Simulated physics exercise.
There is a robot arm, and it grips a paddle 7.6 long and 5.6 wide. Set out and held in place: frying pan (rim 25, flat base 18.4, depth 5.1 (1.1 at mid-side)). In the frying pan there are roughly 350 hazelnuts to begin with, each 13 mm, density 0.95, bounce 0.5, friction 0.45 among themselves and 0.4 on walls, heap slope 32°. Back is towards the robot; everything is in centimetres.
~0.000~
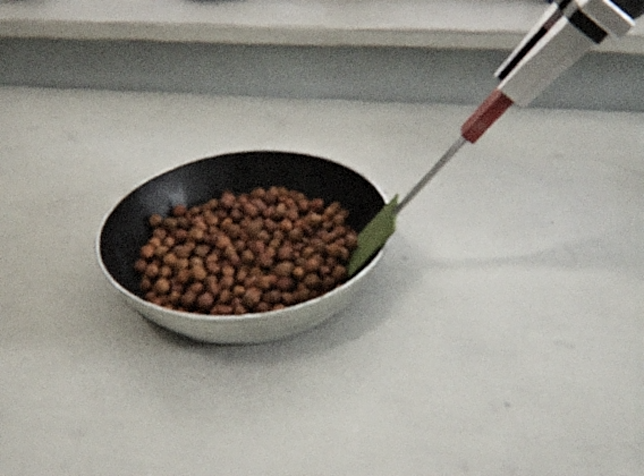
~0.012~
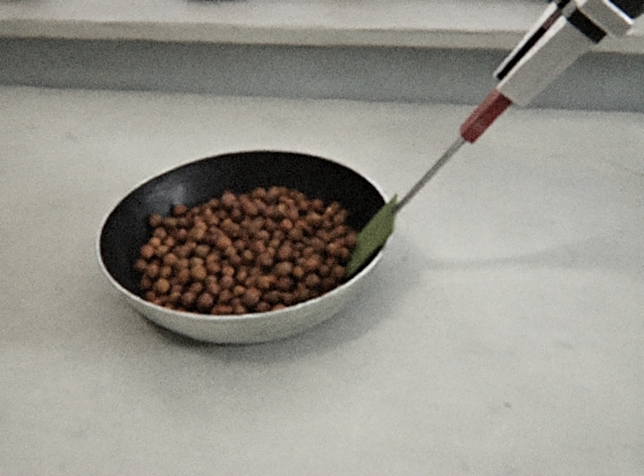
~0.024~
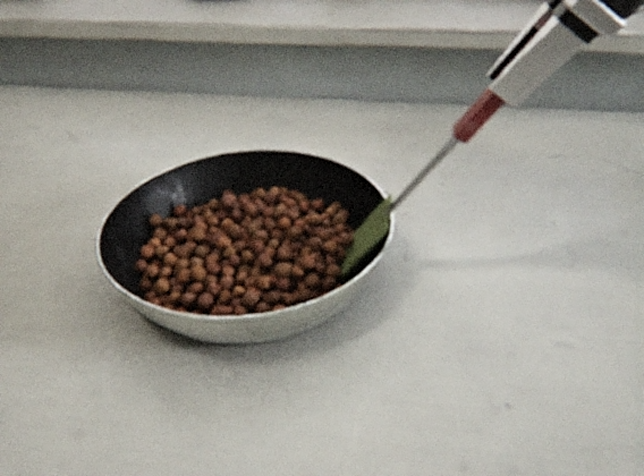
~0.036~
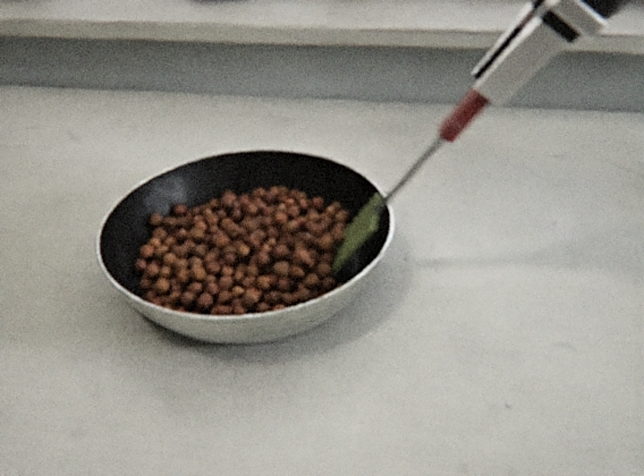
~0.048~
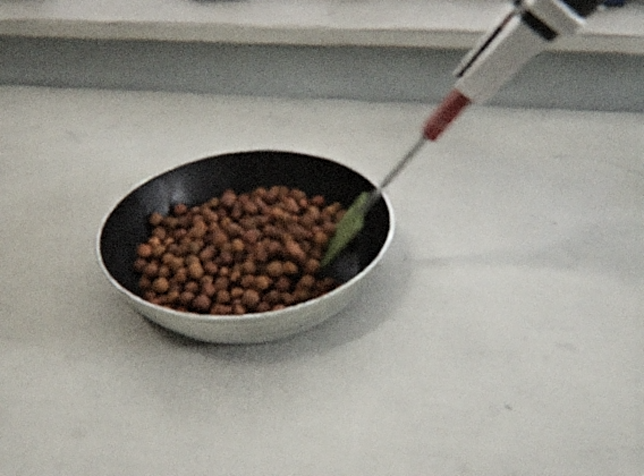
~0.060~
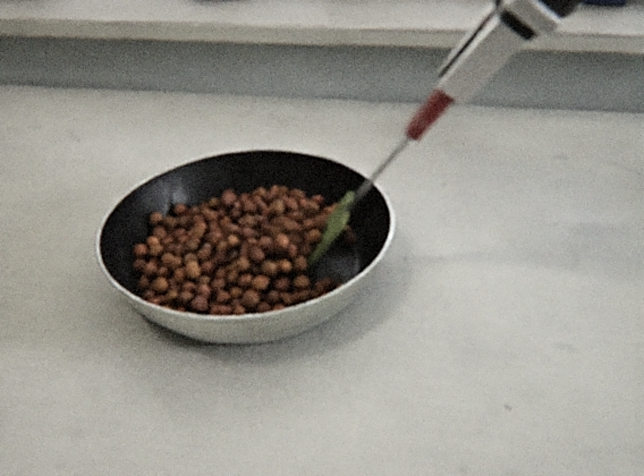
On a pale countertop, a robot arm's green paddle pushes brown hazelnuts leftward in a frying pan, baring dark surface behind it.
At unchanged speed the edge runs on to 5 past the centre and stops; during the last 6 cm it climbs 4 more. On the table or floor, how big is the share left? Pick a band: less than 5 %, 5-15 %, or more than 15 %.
It falls in the band 5-15 %.
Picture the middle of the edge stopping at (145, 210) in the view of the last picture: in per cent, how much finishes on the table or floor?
20 %, roughly.
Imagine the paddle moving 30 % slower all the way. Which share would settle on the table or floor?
About 0 in a hundred.
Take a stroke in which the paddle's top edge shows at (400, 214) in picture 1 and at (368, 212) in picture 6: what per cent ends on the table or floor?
5 %.
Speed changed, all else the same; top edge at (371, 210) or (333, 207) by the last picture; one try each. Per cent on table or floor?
Some 0 and 15 per cent.
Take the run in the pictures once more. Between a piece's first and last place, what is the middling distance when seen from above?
It comes out at about 1 cm.
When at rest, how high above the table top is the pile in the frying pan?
Height at rest: Roughly 4.5 cm.
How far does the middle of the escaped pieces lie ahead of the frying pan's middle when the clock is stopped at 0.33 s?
Around 22 centimetres ahead.
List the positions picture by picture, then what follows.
The first picture shows paddle top edge at (396, 211), sloping 56°; upper third of the load around (261, 244), from x 140 to 350, top at y 195; 352 in the frying pan.
The second picture shows paddle top edge at (395, 211), sloping 56°; upper third of the load around (261, 244), from x 140 to 350, top at y 195.
The third picture shows paddle top edge at (389, 211), sloping 56°; upper third of the load around (263, 242), from x 140 to 350, top at y 195.
The fourth picture shows paddle top edge at (377, 210), sloping 56°; upper third of the load around (263, 241), from x 140 to 350, top at y 190.
The fifth picture shows paddle top edge at (362, 209), sloping 56°; upper third of the load around (265, 240), from x 140 to 350, top at y 190.
The sixth picture shows paddle top edge at (348, 208), sloping 56°; upper third of the load around (263, 240), from x 140 to 350, top at y 190; 352 in the frying pan.
By 0.09 s, sloping 56°, highest piece 6 above the table; 352 in the frying pan.
By 0.12 s, sloping 56°, highest piece 8 above the table; 352 in the frying pan.
By 0.33 s, sloping 56°, highest piece 6 above the table; 318 in the frying pan, 32 on the table or floor, 2 on the blade or in flight.
By 1.38 s, sloping 56°, highest piece 4 above the table; 318 in the frying pan, 34 on the table or floor.
Final count, 318 in the frying pan, 34 on the table or floor. That is 10 % on the table or floor.
